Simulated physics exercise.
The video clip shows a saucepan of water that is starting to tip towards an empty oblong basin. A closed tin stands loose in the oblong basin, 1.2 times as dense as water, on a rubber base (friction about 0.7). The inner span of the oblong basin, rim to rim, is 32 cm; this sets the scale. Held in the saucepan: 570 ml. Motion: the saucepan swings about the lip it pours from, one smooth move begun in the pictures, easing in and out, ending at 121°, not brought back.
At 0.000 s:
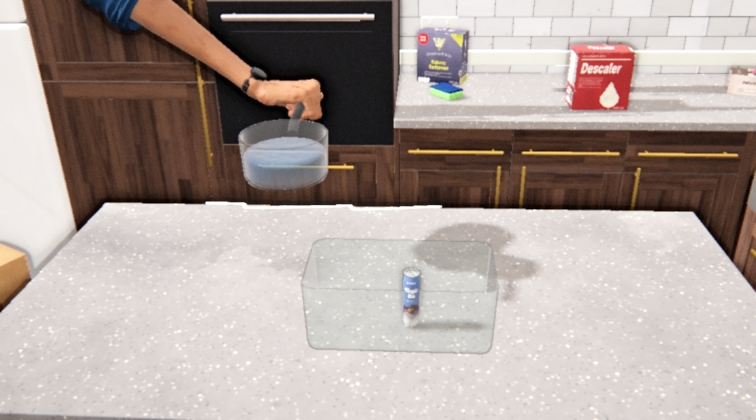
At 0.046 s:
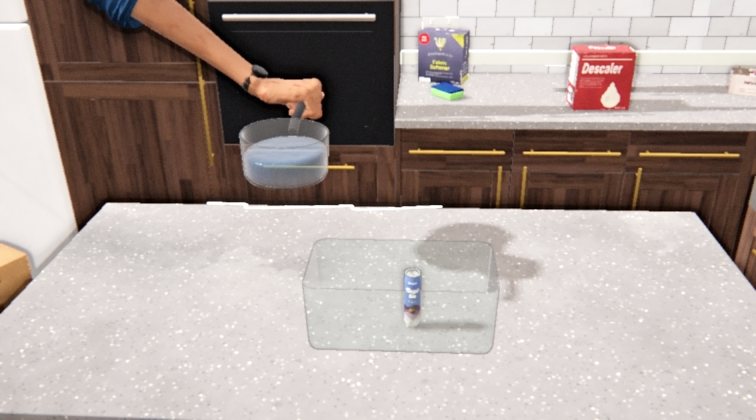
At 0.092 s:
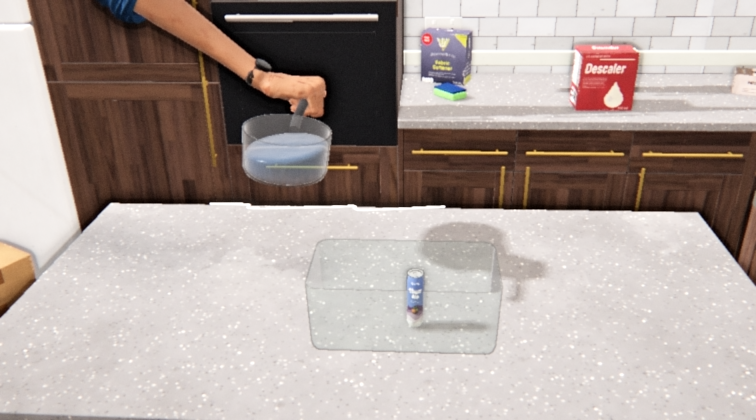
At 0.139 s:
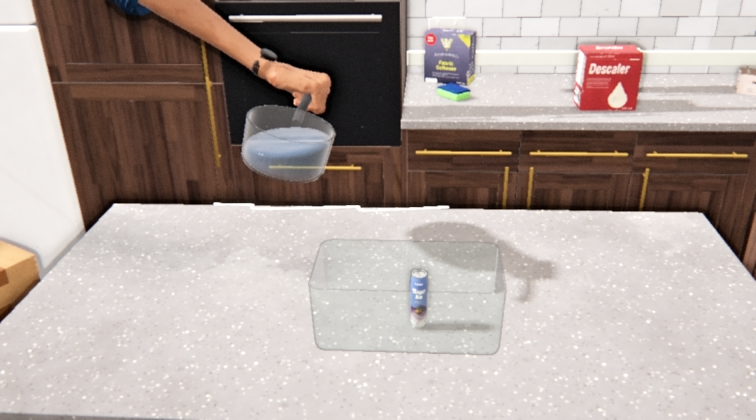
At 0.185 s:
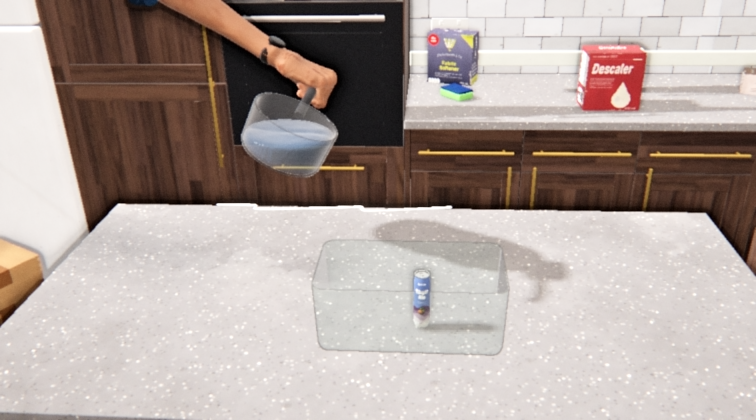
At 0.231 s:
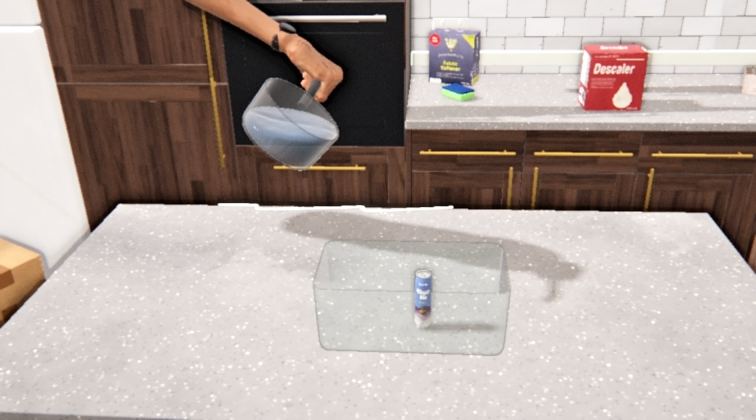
A hand slowly tilts a saucepan of water above a clear basin holding a tin.
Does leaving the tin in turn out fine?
It stays on its base.
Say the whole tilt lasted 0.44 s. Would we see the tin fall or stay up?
In that case the tin overturns.
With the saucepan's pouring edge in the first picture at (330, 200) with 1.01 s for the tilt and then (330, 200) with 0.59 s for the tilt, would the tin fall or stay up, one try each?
Try 1: Tipped over; try 2: Tipped over.
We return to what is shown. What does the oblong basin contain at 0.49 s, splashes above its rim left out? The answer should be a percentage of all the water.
About 0 per cent.
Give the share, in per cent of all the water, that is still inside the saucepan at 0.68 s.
Close to 0 percent of the whole amount.
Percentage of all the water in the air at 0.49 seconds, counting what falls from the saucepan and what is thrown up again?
Close to 70 per cent, I'd say.
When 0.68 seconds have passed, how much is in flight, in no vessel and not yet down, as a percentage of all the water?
Some 24 per cent.
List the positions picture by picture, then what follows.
Tilt 0°; pouring edge (326, 135); surface from (245, 149) to (326, 151); the oblong basin's rim runs from (308, 263) to (495, 267); the tin's top is at (412, 275), in the first frame.
Tilt 2°; pouring edge (327, 135); surface from (246, 149) to (326, 149), in the second frame.
Tilt 7°; pouring edge (330, 136); surface from (247, 147) to (328, 145), in the third frame.
Tilt 16°; pouring edge (333, 136); surface from (247, 140) to (331, 140), in the fourth frame.
Tilt 27°; pouring edge (336, 137); surface from (246, 128) to (334, 135), in the fifth frame.
Tilt 40°; pouring edge (337, 137); surface from (248, 111) to (336, 129), in the sixth frame.
After 0.49 s the tilt is 112° and 30 per cent is still to pour; the tin stands where it began.
After 0.68 s the tilt is 121° and 0 per cent is still to pour; the tin stands where it began.
After 0.88 s the tilt is 121° and 0 per cent is still to pour; the tin stands where it began.
After 1.09 s the tilt is 121° and 0 per cent is still to pour; the tin stands where it began.
In the end the tin stands where it began.
